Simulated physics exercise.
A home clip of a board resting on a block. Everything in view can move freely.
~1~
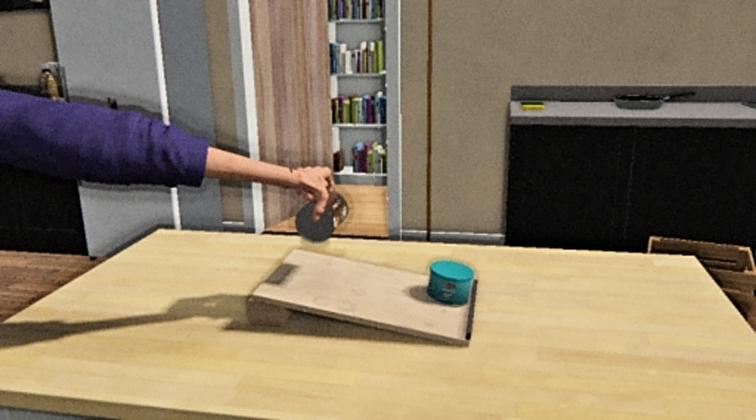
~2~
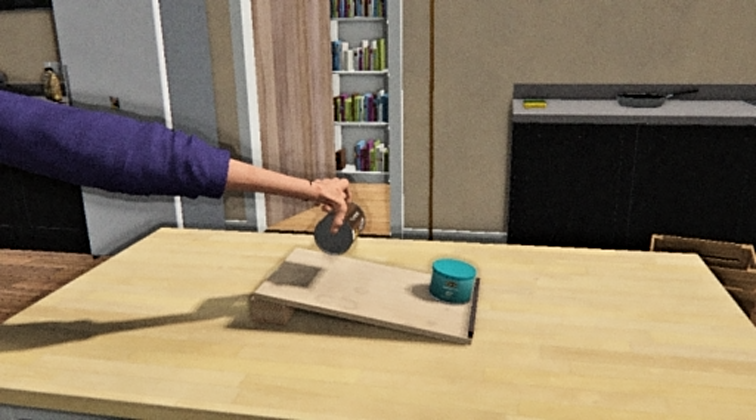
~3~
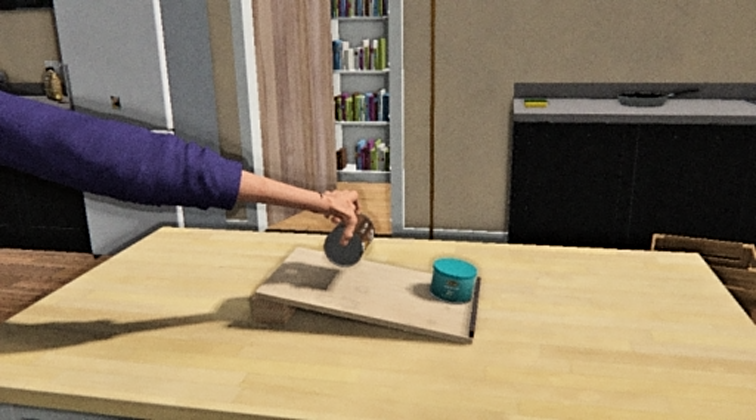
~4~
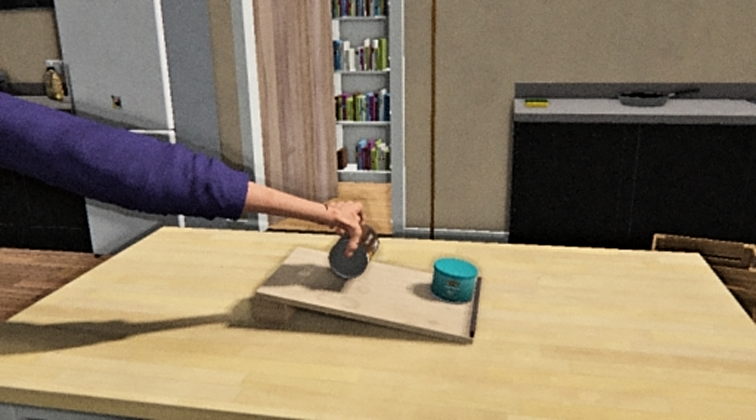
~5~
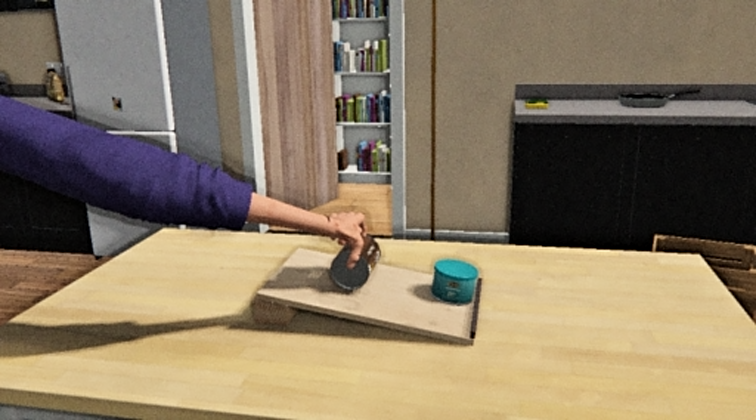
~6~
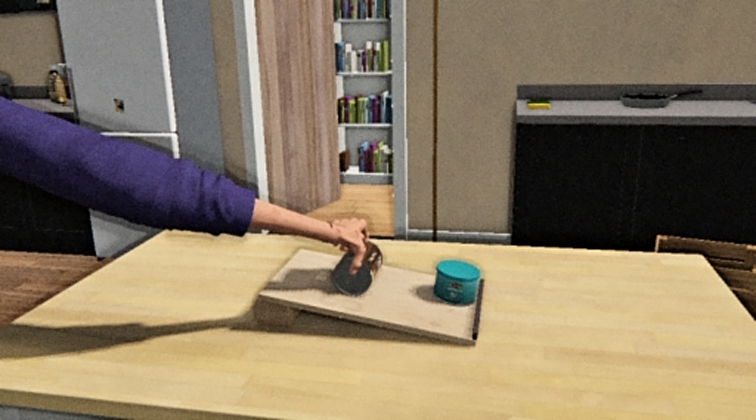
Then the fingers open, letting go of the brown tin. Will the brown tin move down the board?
Yes, on the move.
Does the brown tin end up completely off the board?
Once it settles, it is resting on top.
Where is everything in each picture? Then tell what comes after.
In the first frame, coming down; brown tin (323, 216); turquoise tub (450, 283).
In the second frame, coming down; brown tin (340, 227); turquoise tub (452, 282).
In the third frame, coming down; brown tin (350, 239); turquoise tub (453, 281).
In the fourth frame, coming down; brown tin (355, 250); turquoise tub (453, 281).
In the fifth frame, coming down; brown tin (356, 261); turquoise tub (454, 282).
In the sixth frame, in place under the hand; brown tin (359, 267); turquoise tub (456, 283).
Then, 0.40 s past the last view, brown tin displaced a little near (377, 271).
Then, 0.60 s past the last view, brown tin displaced about its own width near (409, 278).
Finally, moved from the start, brown tin; turquoise tub still in place. Final places as the last picture's camera would see them, brown tin near (419, 280). The brown tin slides or rolls down.
